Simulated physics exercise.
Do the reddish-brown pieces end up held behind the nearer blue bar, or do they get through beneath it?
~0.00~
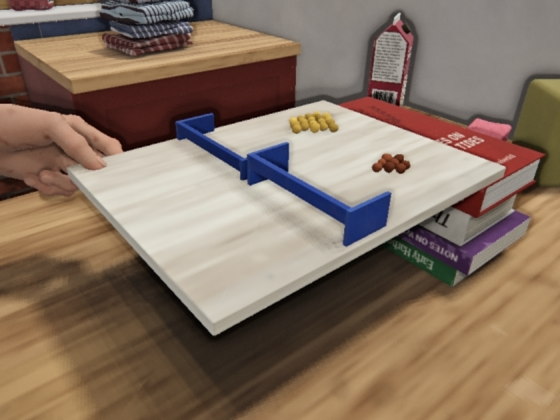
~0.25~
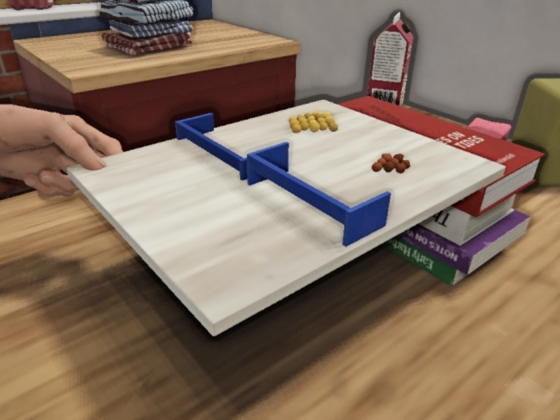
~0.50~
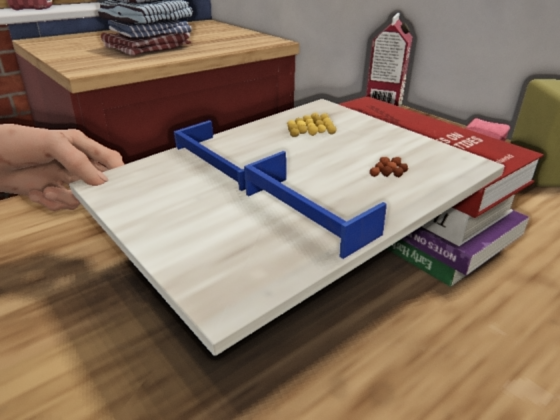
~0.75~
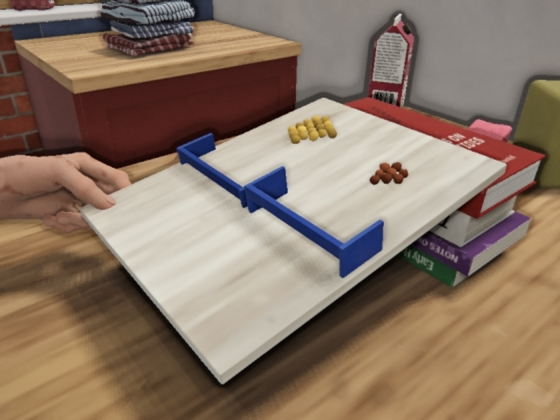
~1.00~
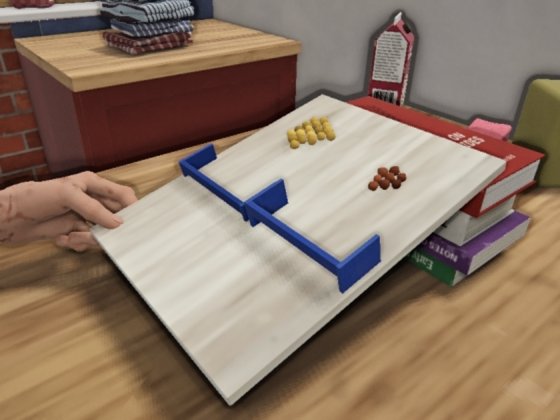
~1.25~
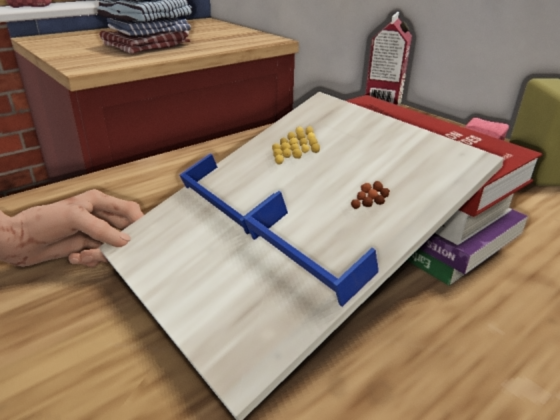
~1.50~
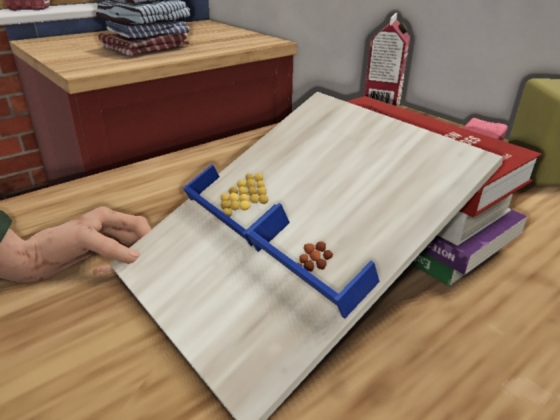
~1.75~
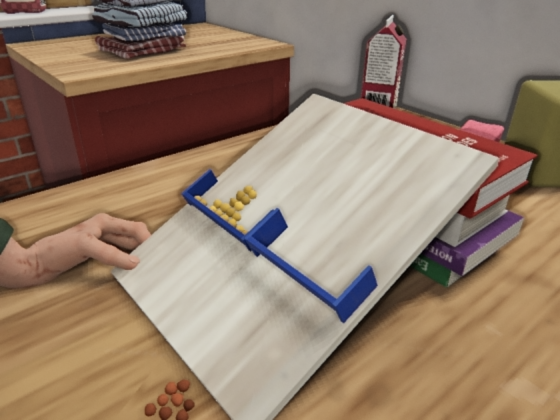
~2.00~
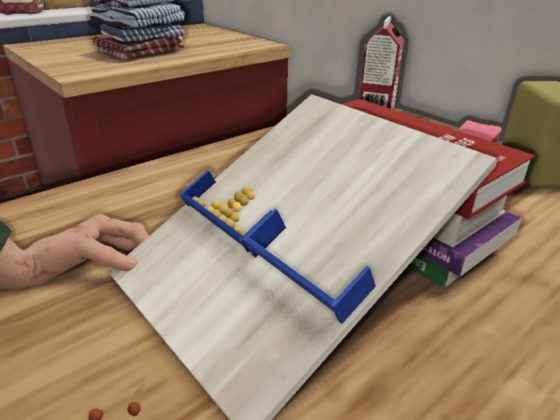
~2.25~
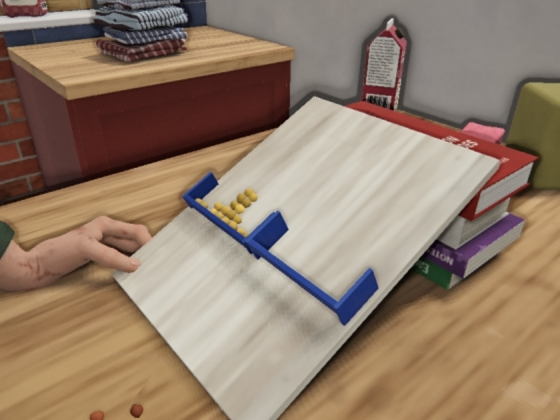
They get through beneath the nearer bar and roll off the board onto the counter, while the yellow pieces are the ones that stay held behind their own bar.
